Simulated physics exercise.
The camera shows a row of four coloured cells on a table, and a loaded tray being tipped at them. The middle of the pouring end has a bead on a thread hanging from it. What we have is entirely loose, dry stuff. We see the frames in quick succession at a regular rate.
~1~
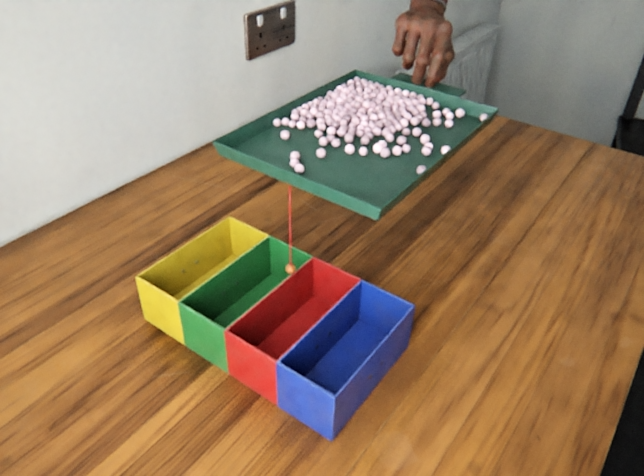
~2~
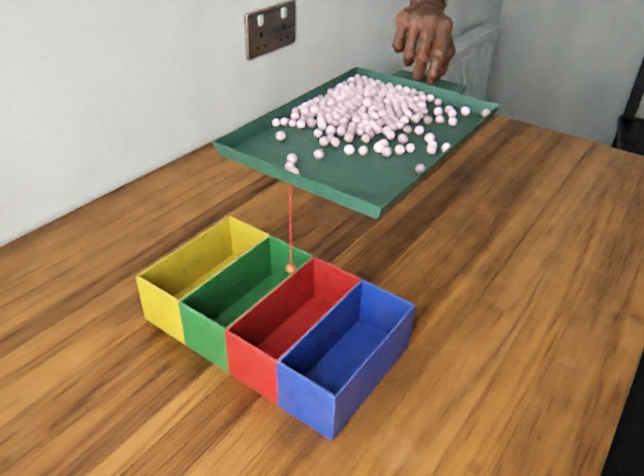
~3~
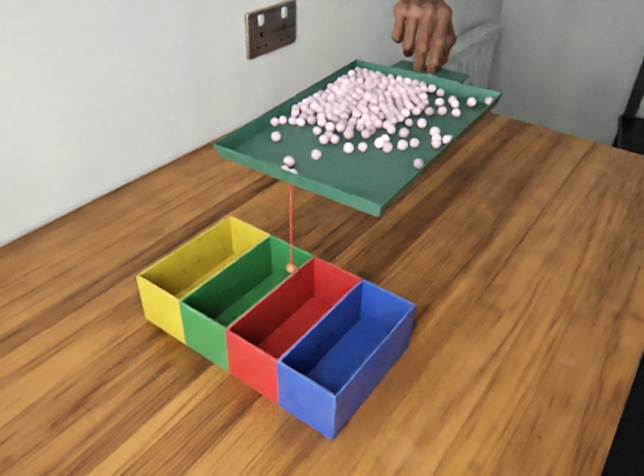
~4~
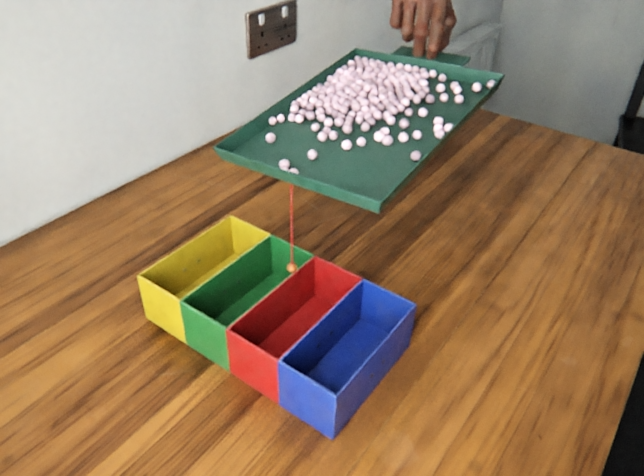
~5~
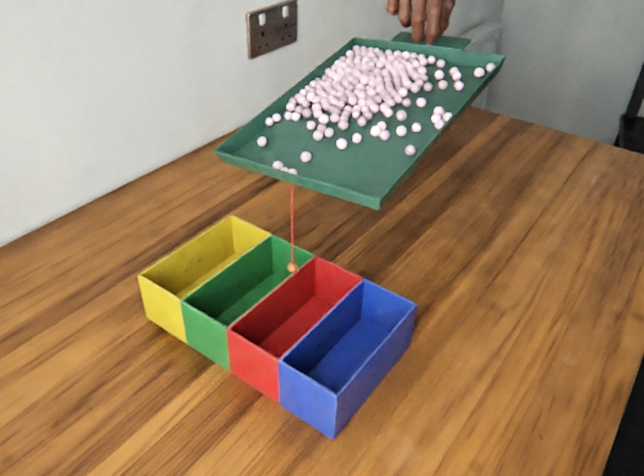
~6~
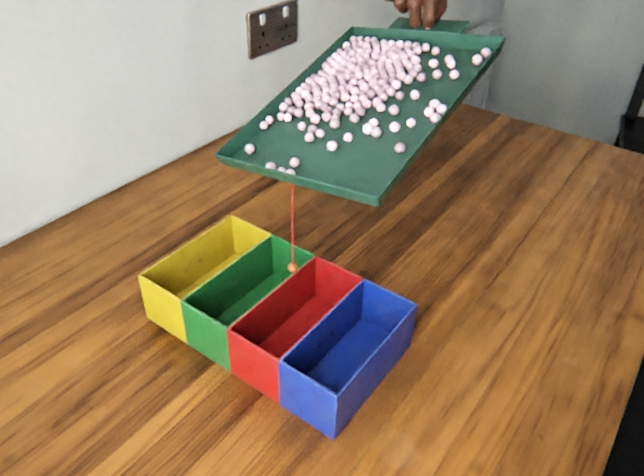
A green tray of small pale pink balls was raised at its far end by a hand, tilting toward four coloured boxes, and the balls began rolling down, a few reaching the near left edge.
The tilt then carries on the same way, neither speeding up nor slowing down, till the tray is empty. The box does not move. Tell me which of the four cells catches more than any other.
I would say the yellow cell.
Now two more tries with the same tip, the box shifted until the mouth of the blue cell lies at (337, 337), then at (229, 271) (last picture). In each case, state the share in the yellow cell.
Approximately 70 percent, followed by approximately 0 percent.
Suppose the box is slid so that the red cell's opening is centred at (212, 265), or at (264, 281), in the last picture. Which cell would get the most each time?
The first time it is that red cell; the second time it is green.
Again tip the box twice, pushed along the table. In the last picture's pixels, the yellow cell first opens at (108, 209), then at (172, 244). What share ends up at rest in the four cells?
In turn 90 and 100 in a hundred.
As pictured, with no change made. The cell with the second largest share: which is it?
Behind the top one comes the cell in green.
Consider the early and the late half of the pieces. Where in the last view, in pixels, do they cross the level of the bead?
The early half goes through (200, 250), the late half through (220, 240).
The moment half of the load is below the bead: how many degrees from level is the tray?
Roughly 70 degrees of tilt.
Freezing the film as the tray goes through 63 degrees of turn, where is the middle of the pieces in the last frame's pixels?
The centre of the load shows up near (225, 205) in the last view.
Shortly afterwards, tray tipped steeply; near half on the tray; near a quarter in the yellow cell; a little in the green cell; only a few in the red cell; near a quarter falling or outside the box.
Next, tray tipped past a quarter turn; only a few on the tray; near two thirds in the yellow cell; near a quarter in the green cell; only a few in the red cell; a little falling or outside the box.
Some moments later, tray tipped past a quarter turn; near two thirds in the yellow cell; near a quarter in the green cell; only a few in the red cell; a little falling or outside the box.
In the end, tray tipped past a quarter turn; near two thirds in the yellow cell; near a quarter in the green cell; only a few in the red cell; none at all in the blue cell; a little outside the box.
